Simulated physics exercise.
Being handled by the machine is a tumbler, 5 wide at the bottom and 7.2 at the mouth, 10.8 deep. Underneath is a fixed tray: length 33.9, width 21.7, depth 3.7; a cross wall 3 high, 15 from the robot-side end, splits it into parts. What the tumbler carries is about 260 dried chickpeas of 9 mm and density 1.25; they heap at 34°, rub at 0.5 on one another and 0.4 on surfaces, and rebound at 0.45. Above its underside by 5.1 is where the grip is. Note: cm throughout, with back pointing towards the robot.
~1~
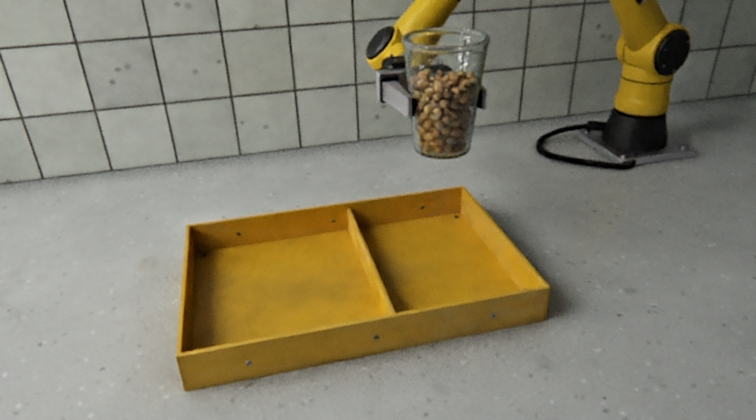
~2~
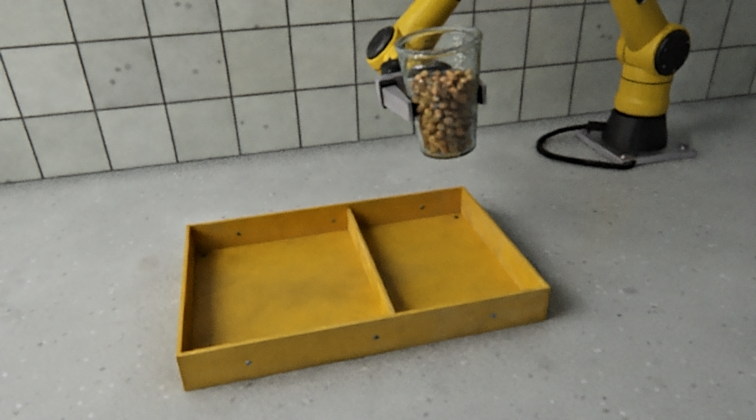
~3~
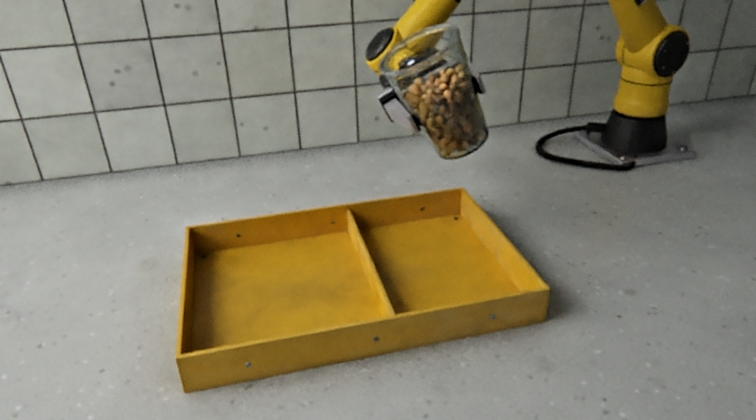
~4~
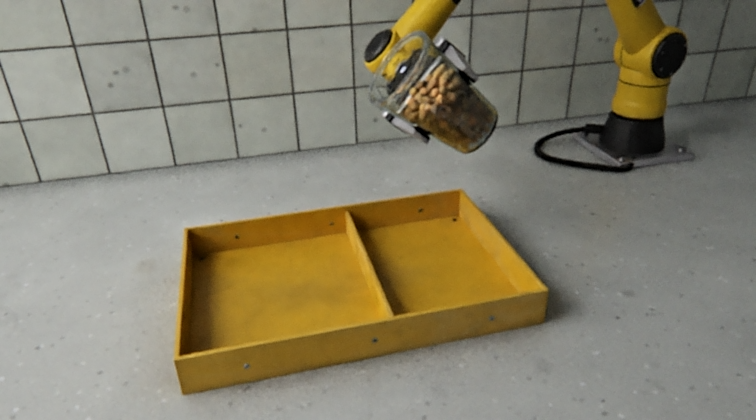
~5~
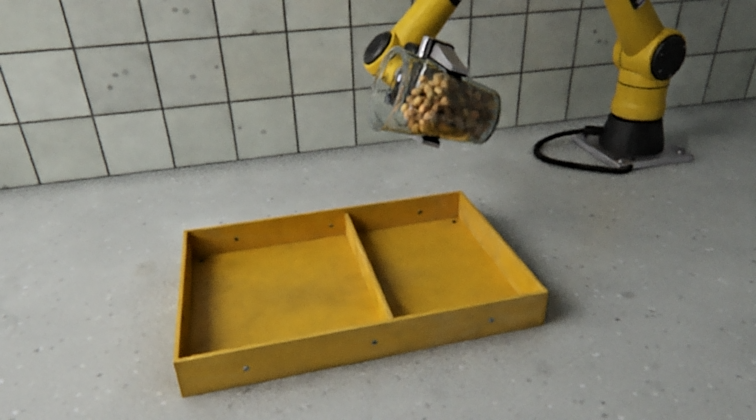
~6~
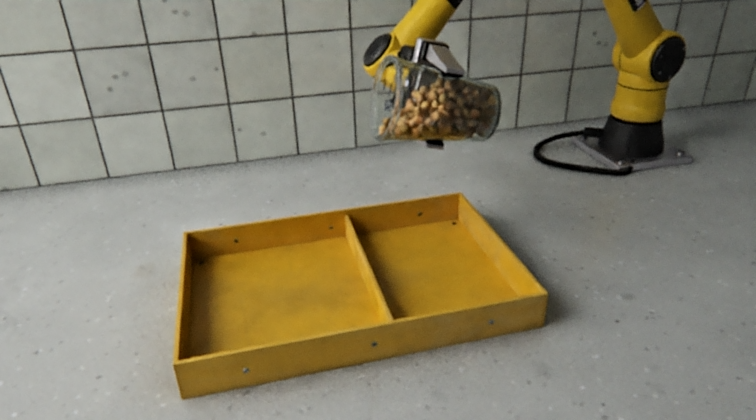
A yellow robot arm tilts a clear tumbler of nuts leftward above a divided yellow tray.
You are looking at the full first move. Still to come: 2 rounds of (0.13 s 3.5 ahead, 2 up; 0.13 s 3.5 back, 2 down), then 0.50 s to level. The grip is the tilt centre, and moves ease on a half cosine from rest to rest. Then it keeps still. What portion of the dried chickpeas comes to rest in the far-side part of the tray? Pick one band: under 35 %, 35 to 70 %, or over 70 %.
35 to 70 %.
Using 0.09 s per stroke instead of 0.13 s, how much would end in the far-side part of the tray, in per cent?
I'd expect some 85 per cent.
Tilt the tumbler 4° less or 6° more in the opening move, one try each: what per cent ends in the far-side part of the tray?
Estimates, in order: 45 % and 70 %.
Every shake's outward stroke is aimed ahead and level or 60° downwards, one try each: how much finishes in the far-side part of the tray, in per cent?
Near 35 and 0 percent respectively.
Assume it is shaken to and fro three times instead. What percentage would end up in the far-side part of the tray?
I'd expect something close to 60 per cent.
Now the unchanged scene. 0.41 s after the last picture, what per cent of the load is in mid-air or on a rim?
I'd put it near 3 per cent.
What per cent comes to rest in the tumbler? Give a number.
Roughly 45 percent.
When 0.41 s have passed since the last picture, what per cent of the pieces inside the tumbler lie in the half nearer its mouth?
Near 55 in a hundred.
Then, 0.41 s later, tilted 76° forward, highest piece 22 above the table; 176 in the tumbler, 77 in the far-side part, 3 in the robot-side part, 7 in flight or on a rim.
Then, 0.82 s later, tilted 27° forward, highest piece 23 above the table; 138 in the far-side part, 115 in the tumbler, 10 in the robot-side part.
Then, 1.22 s later, level, highest piece 21 above the table; 138 in the far-side part, 115 in the tumbler, 10 in the robot-side part.
Then, 2.27 s later, level, highest piece 21 above the table; 138 in the far-side part, 115 in the tumbler, 10 in the robot-side part.
At rest, 138 in the far-side part, 115 in the tumbler, 10 in the robot-side part. That is 52 % in the far-side part of the tray.
